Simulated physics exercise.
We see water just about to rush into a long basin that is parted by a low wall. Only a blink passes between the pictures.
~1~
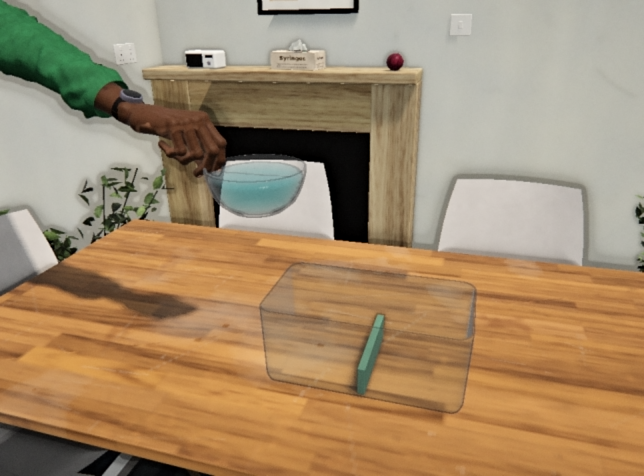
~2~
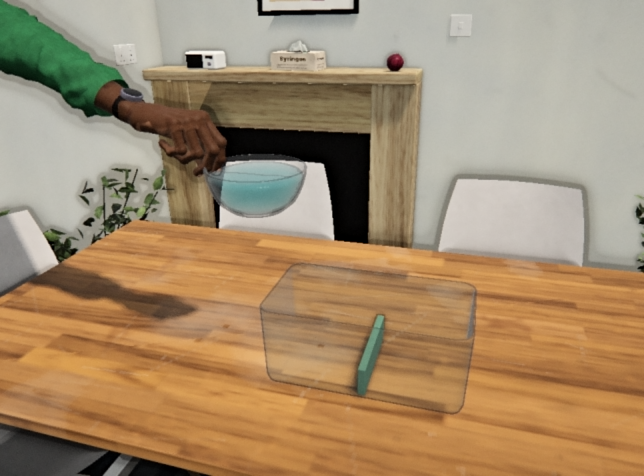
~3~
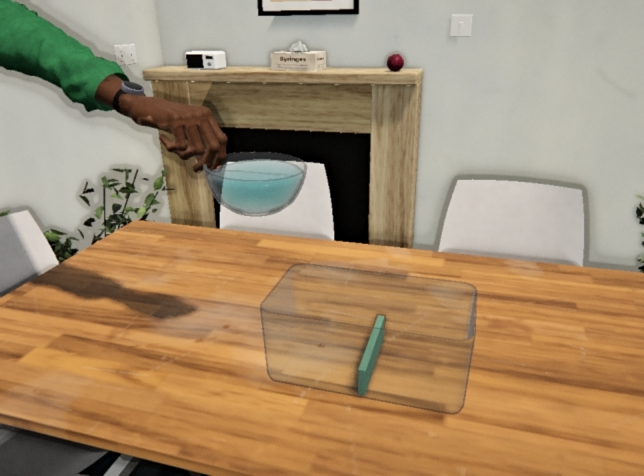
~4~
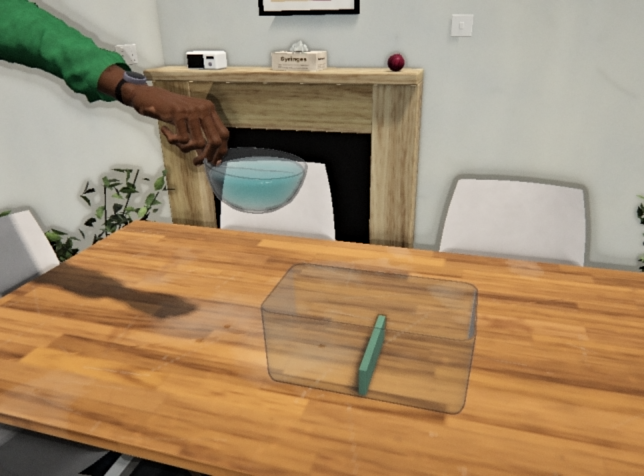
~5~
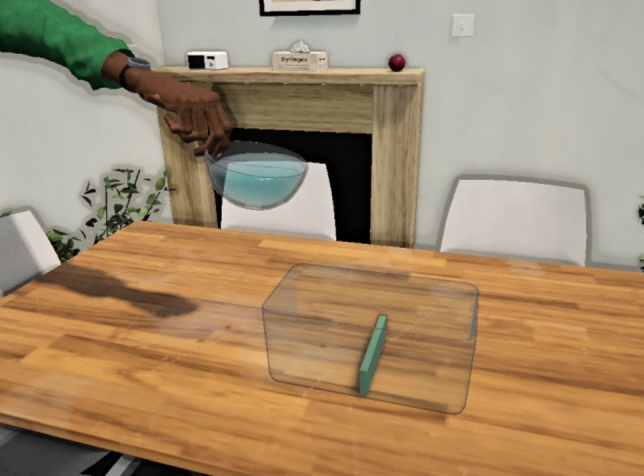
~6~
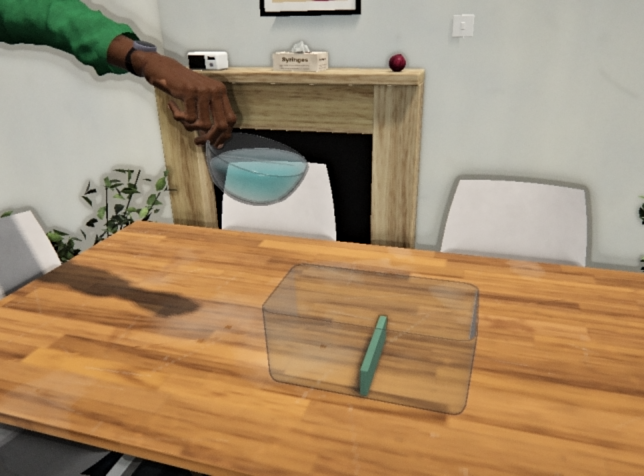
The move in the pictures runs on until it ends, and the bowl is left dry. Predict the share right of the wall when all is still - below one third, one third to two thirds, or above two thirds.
The share right of the wall lands past the two-thirds mark.
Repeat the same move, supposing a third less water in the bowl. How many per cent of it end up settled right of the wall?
Some 75 parts in a hundred, give or take.
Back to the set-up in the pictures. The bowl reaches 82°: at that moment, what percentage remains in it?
Around 25 in a hundred.
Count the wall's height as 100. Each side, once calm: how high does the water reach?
The left side sits at 10 per cent and the right side at 50.
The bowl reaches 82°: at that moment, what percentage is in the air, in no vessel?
Roughly 60 per cent.
A moment on, the bowl is tipped on its side and 26 per cent is still to pour, 9 is left of the wall and 5 right of it.
Next, the bowl is tipped right over and 0 per cent is still to pour, 13 is left of the wall and 78 right of it.
Then the bowl is tipped right over and 0 per cent is still to pour, 19 is left of the wall and 79 right of it.
Later the bowl is tipped right over and 0 per cent is still to pour, 19 is left of the wall and 79 right of it.
Finally, 19 per cent lies left of the wall, 79 right of it and 2 outside.
